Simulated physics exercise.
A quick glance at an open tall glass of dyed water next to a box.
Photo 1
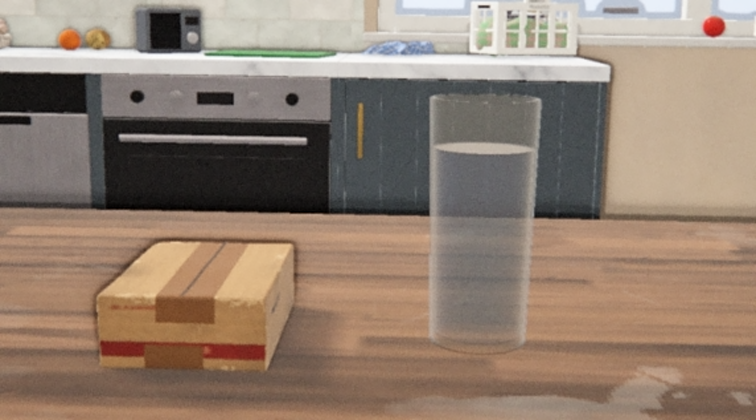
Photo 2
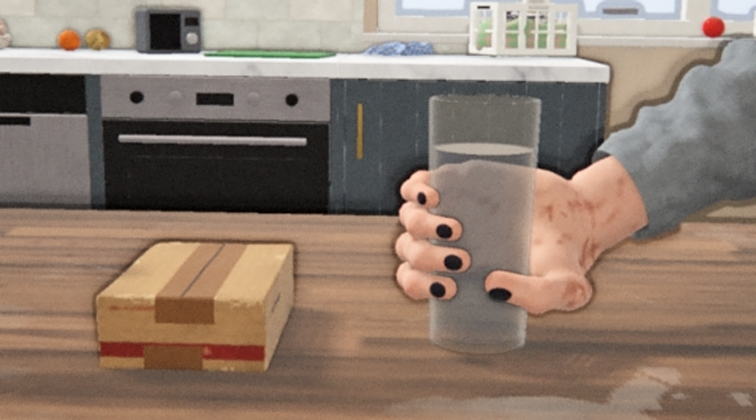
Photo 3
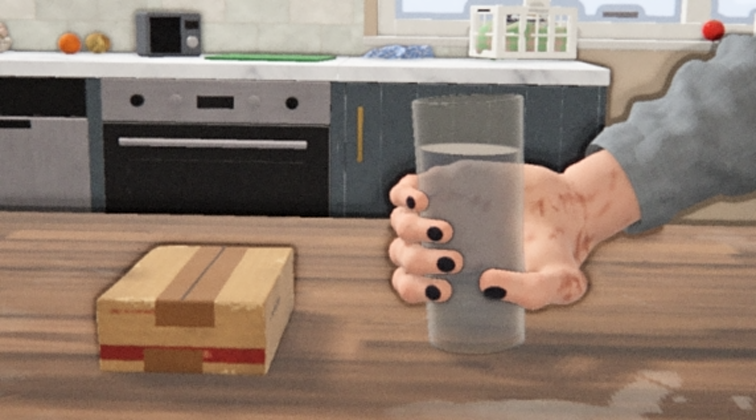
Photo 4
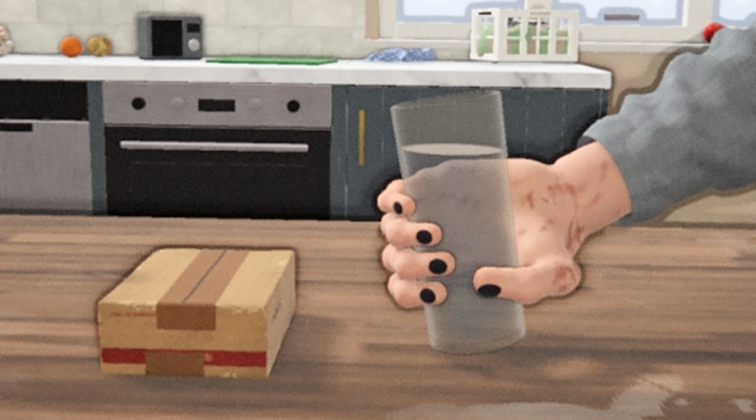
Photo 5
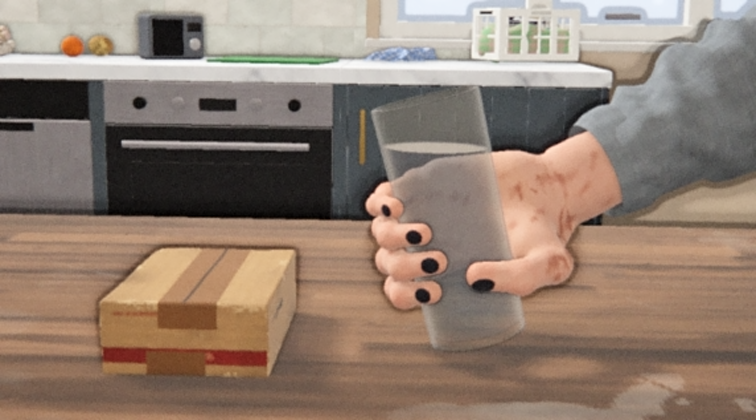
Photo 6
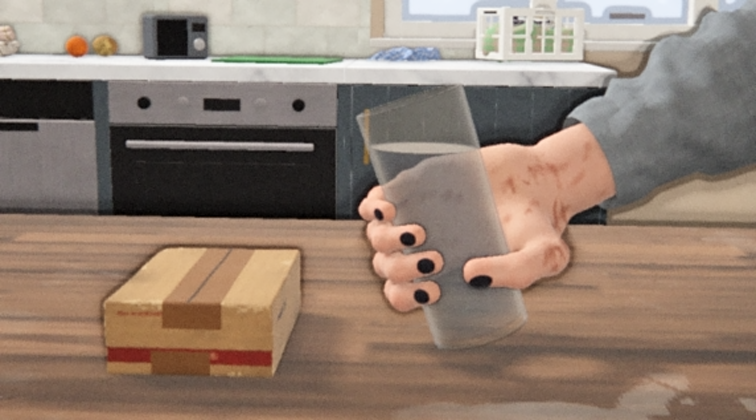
In a kitchen, a tall glass about three quarters full of clear liquid stands upright on a wooden table, right of a taped cardboard box. A grey-sleeved hand with dark nails grips the glass from the right, then gradually tilts its top leftward, leaving it leaning towards the box.
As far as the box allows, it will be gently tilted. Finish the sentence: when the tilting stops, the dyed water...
When the tilting stops, the dyed water has partly run out.
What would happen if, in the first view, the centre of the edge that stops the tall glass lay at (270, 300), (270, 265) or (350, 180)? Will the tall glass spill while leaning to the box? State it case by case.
In order: Sloshes out; sloshes out; survives.
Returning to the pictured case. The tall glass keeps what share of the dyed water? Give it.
75 %.
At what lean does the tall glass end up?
I'd put it at roughly 65 degrees from the vertical.
Shortly, the tall glass leans by about 40°; none is lost.
Then, the tall glass leans by about 55°; it has lost some; nearly all of the dyed water is inside.
At the finish, the tall glass leans by about 65°, against the box; it has lost some; about three quarters of the dyed water is inside.
